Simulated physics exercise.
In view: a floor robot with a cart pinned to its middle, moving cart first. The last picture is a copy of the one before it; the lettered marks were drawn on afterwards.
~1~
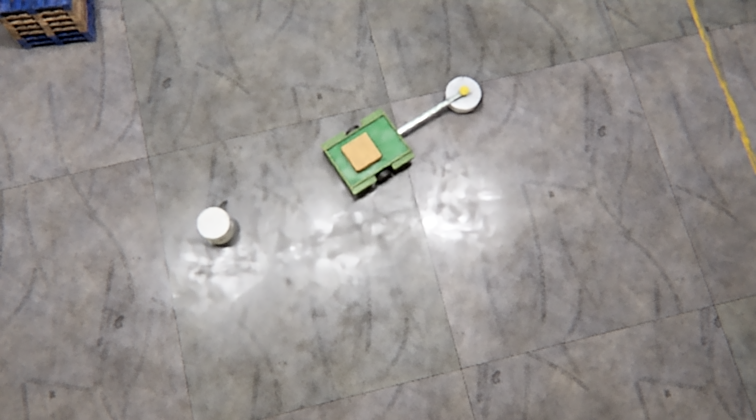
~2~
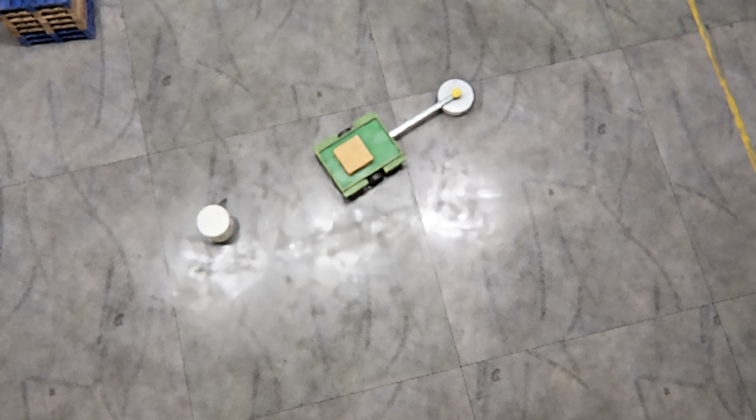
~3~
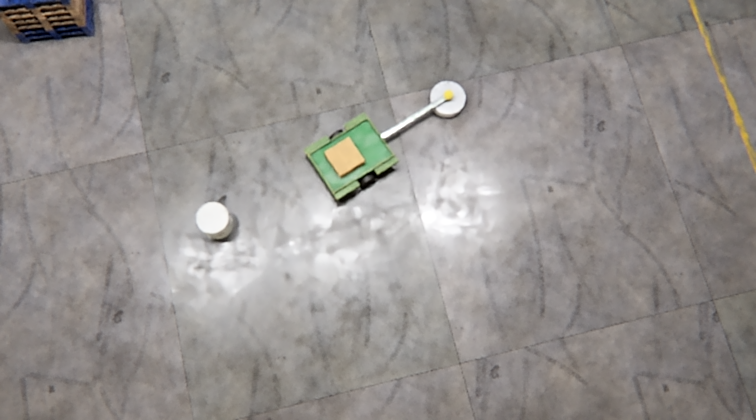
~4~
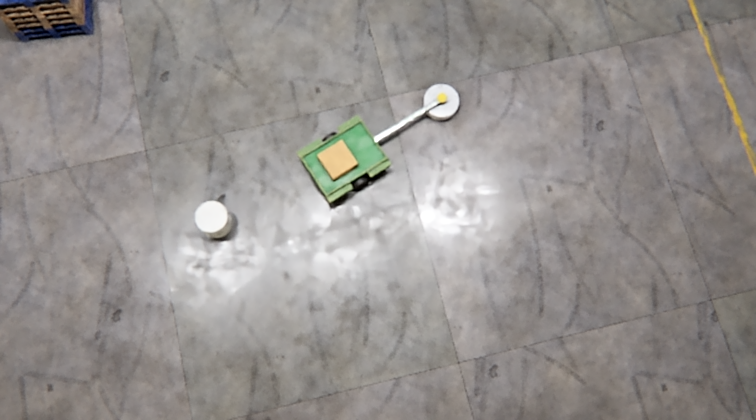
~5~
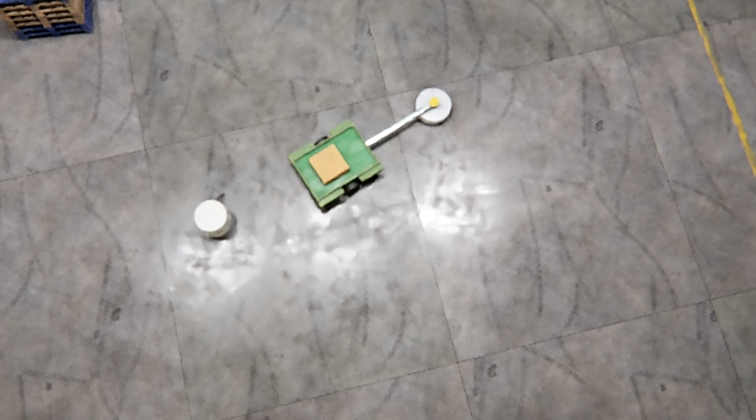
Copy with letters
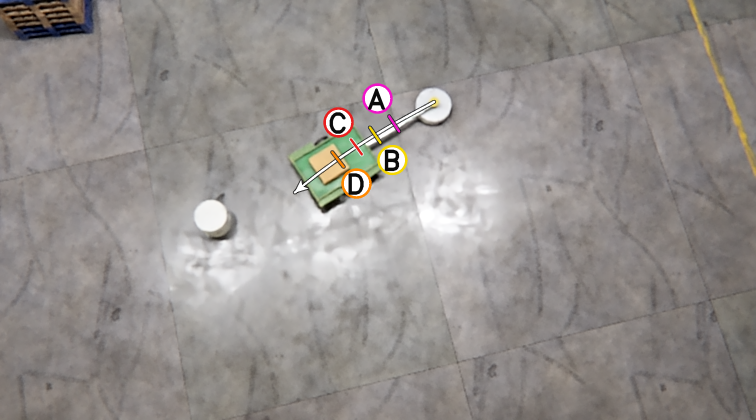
At the start, a green cart with a tan square block on top sits right of a white tub on a grey floor, joined by a rod to a round white robot. The cart leads slowly left and slightly down, the robot following behind, and the gap to the tub narrows.
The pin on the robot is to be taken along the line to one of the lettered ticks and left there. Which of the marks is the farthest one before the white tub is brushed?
B is the last safe stop.
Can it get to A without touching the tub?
For that mark, yes.
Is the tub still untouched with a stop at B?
Yes.
On the marked copy, A at (394, 124); B at (375, 135); C at (356, 147); D at (338, 159); the route from (434, 102) via (360, 144) to (295, 193).
With B. Early on, robot (413, 117), cart (314, 175).
Further on, robot (392, 128), cart (293, 189).
At the end, robot (375, 138), cart (276, 200); nothing has been touched.
As for the rest, A is safe but short; C is too far, the tub has been hit; D is too far, the tub has been hit.
